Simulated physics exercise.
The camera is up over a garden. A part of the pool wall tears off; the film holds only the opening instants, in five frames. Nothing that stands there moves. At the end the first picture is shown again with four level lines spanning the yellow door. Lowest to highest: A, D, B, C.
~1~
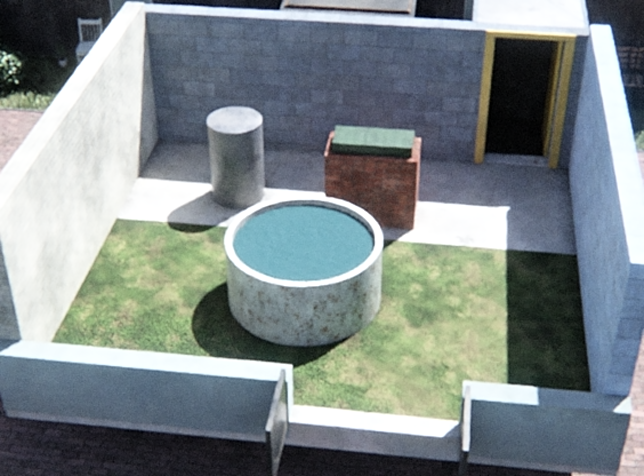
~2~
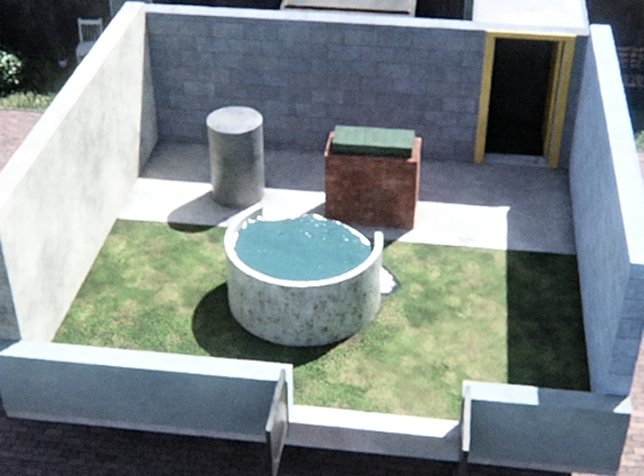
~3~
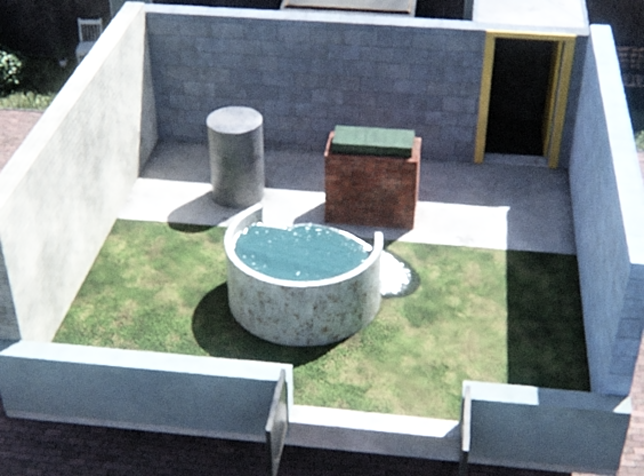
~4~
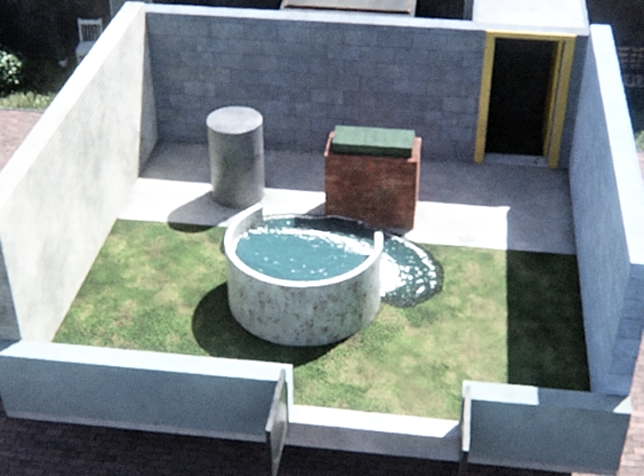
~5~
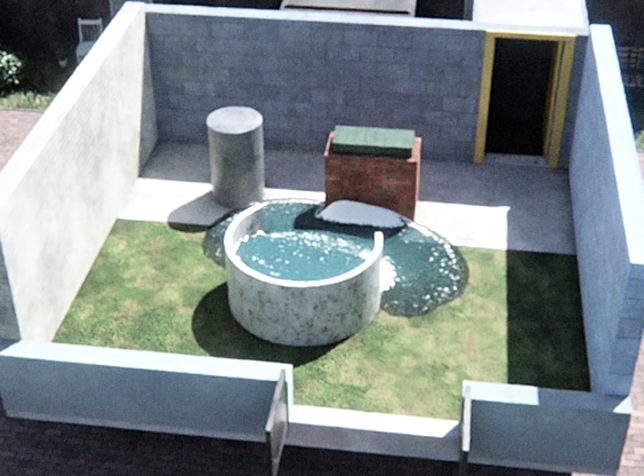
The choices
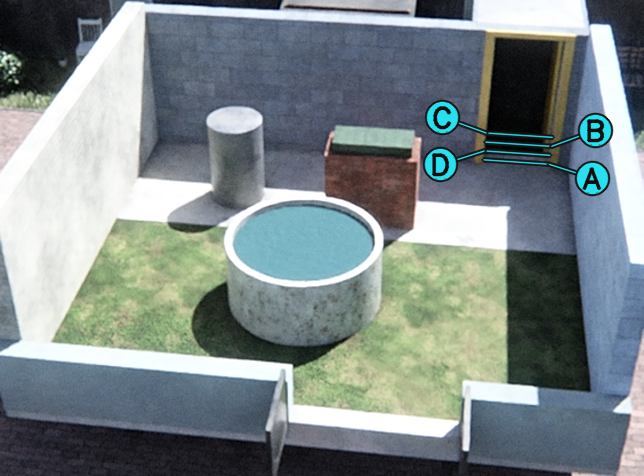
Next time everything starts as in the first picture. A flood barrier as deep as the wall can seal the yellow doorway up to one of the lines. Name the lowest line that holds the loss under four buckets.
Take D.
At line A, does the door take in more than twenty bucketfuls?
No.
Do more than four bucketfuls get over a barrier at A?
Yes, that goes wrong.
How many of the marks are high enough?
Three.
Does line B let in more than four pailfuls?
No, not at all.
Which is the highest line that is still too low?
That is line A.
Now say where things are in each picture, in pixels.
Water in the pool at rest, its middle at (304, 244); foot of the yellow doorway at (515, 165); open gate at (377, 369).
Water covers 2 % of the ground and shows as far out as (391, 280).
Water covers 5 % of the ground and shows as far out as (410, 285).
Water covers 9 % of the ground and shows as far out as (436, 284).
Water covers 14 % of the ground and shows as far out as (218, 225).
On the marked copy, A at (516, 162); B at (518, 144); C at (519, 135); D at (517, 153); from the bottom up A, D, B, C.
With A, about 10 bucketfuls get in.
With B, nothing gets over.
With C, nothing gets over.
With D, a splash gets over, under a bucket.
